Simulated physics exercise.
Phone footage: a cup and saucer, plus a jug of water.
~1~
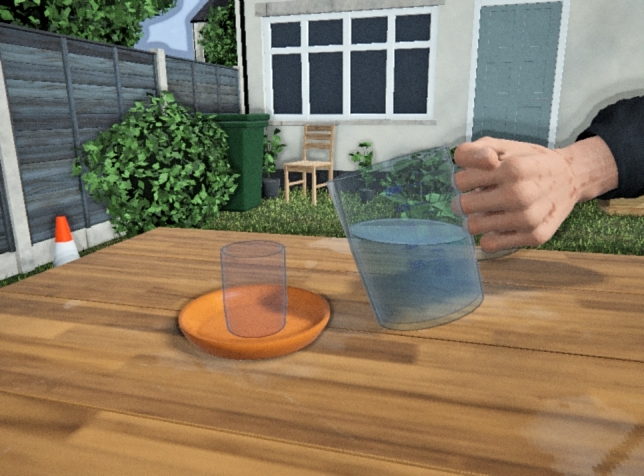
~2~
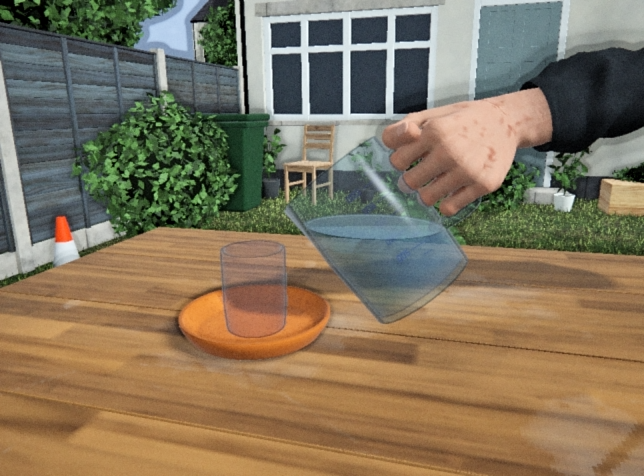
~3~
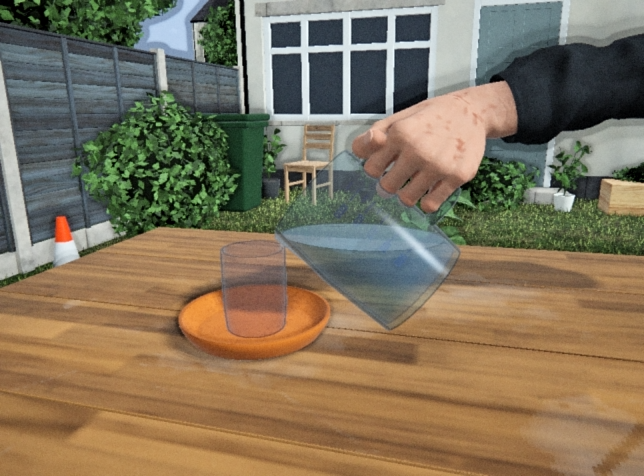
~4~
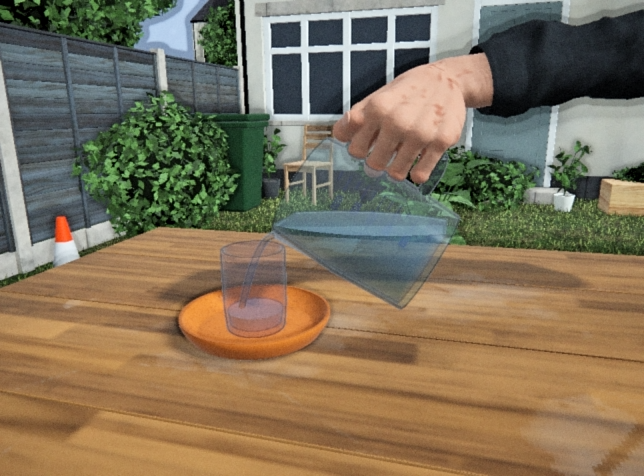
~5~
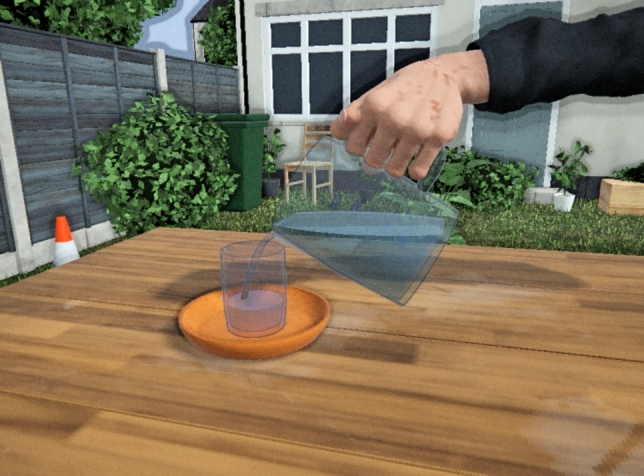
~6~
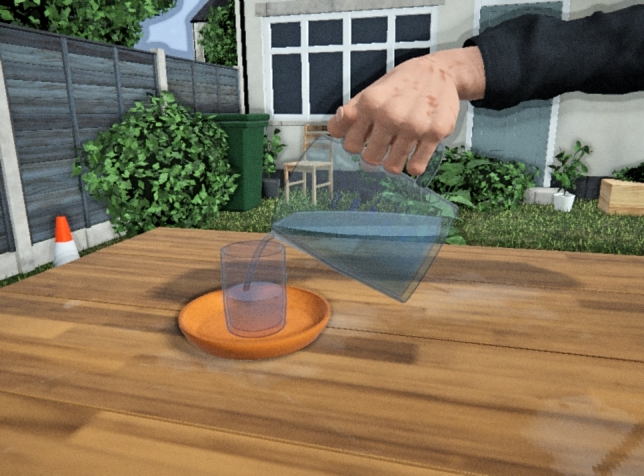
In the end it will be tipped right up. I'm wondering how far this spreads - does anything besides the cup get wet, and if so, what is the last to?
The surface under the saucer is the last.
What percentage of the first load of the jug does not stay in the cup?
I'd say close to 60 per cent.
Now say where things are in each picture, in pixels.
In the first frame, the hand lifts the jug; jug (408, 233) about half full; cup (255, 285) empty; saucer (224, 347) dry.
In the second frame, the jug is brought over; jug (375, 228) tipped 40° with all of its load; cup (255, 285) empty.
In the third frame, the jug is brought over; jug (364, 238) tipped 50° with all of its load; cup (255, 285) empty.
In the fourth frame, a stream runs into the cup; jug (361, 221) tipped 60° with nearly all of its load; cup nearly empty, surface at (256, 308).
In the fifth frame, a stream runs into the cup; jug (361, 219) tipped 60° with nearly all of its load; cup (255, 285) about a quarter full.
In the sixth frame, a stream runs into the cup; jug (360, 217) tipped 65° with nearly all of its load; cup about half full, surface at (255, 291); saucer (224, 347) dry.
Soon after, the cup is full to the brim; the saucer is wet, with room to spare.
Later, the cup is full to the brim; the saucer is full and running over.
In the end, the cup is full to the brim; the saucer is full and running over.
